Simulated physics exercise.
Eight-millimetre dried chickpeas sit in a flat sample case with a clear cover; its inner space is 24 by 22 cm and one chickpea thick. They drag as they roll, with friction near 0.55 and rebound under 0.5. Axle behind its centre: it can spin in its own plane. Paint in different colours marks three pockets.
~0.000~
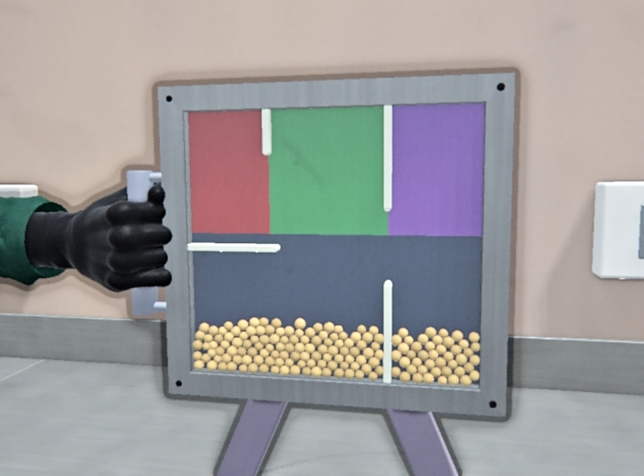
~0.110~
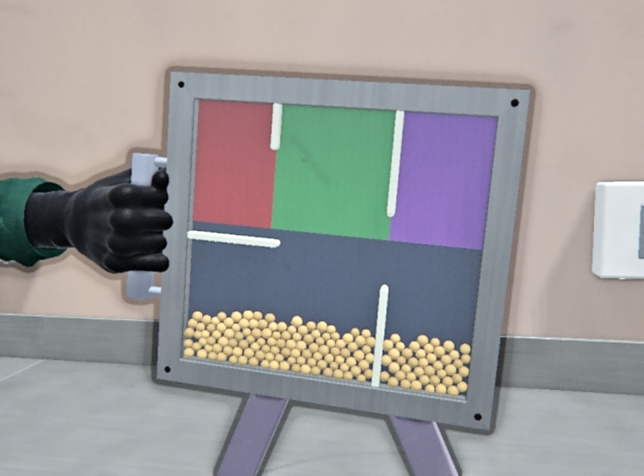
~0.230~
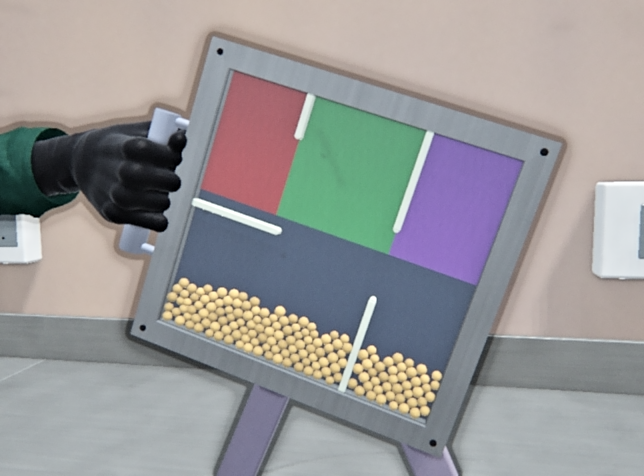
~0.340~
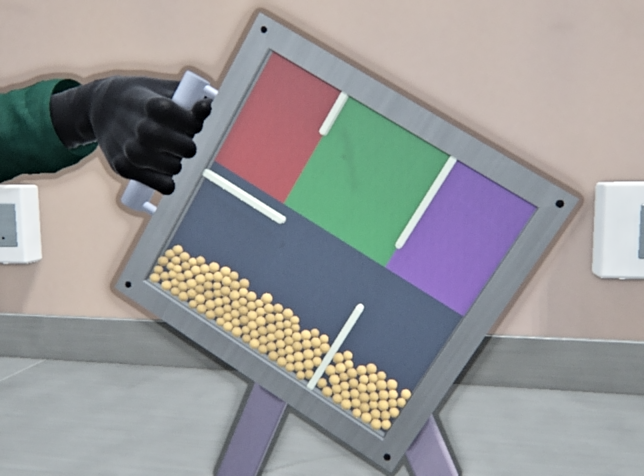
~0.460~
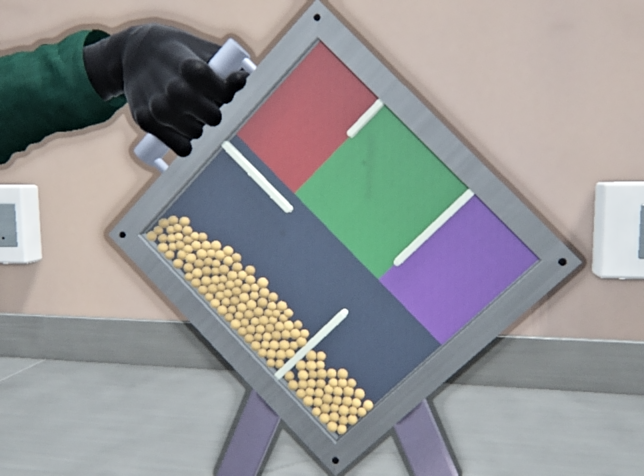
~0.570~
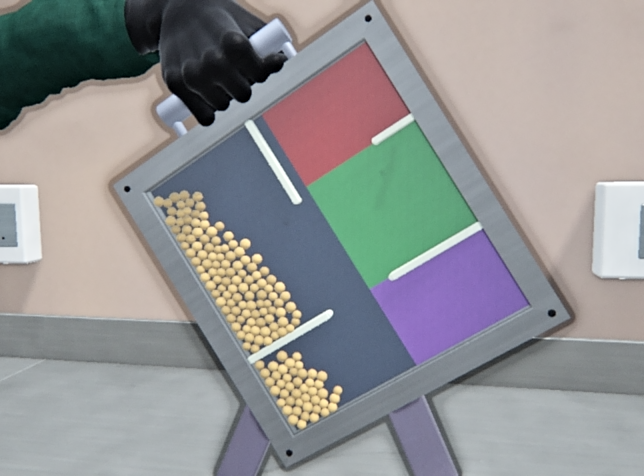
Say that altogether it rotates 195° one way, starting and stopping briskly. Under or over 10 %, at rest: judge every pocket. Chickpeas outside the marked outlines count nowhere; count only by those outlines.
Red: Under; purple: Over; green: Over.
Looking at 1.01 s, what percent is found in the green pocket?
I'd put it near 5 in a hundred.
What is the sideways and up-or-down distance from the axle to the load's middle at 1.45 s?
The middle sits around 5 cm left of it and 8 cm below it.
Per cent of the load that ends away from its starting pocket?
About 100 percent.
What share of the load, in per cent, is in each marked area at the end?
The red pocket ends with 0 percent, the purple pocket with 70 percent and the green pocket with 30 percent.
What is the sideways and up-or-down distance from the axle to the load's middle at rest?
Some 8 cm left and 5 cm below.
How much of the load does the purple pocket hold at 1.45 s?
It works out at roughly 65 %.
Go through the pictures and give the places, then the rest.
Level; about 160 chickpeas; chickpeas centred (327, 352); top one (264, 323); red (229, 173), purple (435, 171), green (328, 172), in the first picture.
Turned 5° clockwise; chickpeas centred (318, 351); top one (248, 316), in the second picture.
Turned 19° clockwise; chickpeas centred (294, 344); top one (184, 283); wall ends (299, 136), (397, 229), (277, 231), (373, 301), in the third picture.
Turned 31° clockwise; chickpeas centred (274, 333); top one (177, 250), in the fourth picture.
Turned 45° clockwise; chickpeas centred (258, 319); top one (173, 221), in the fifth picture.
Turned 58° clockwise; chickpeas centred (250, 307); top one (184, 196); red (336, 116), purple (448, 297), green (391, 205), in the sixth picture.
After 1.01 s, it stands 109° clockwise; the chickpeas' middle is 6 cm left of and 3 cm below the centre; purple 15 %, green 5 %.
After 1.45 s, it stands 160° clockwise; the chickpeas' middle is 5 cm left of and 8 cm below the centre; purple 65 %, green 25 %.
After 1.82 s, it has come round 195° clockwise; the chickpeas' middle is 8 cm left of and 4 cm below the centre; purple 65 %, green 25 %.
Settled by 3.0 s, it has come round 195° clockwise; red 0 %, purple 70 %, green 30 %.
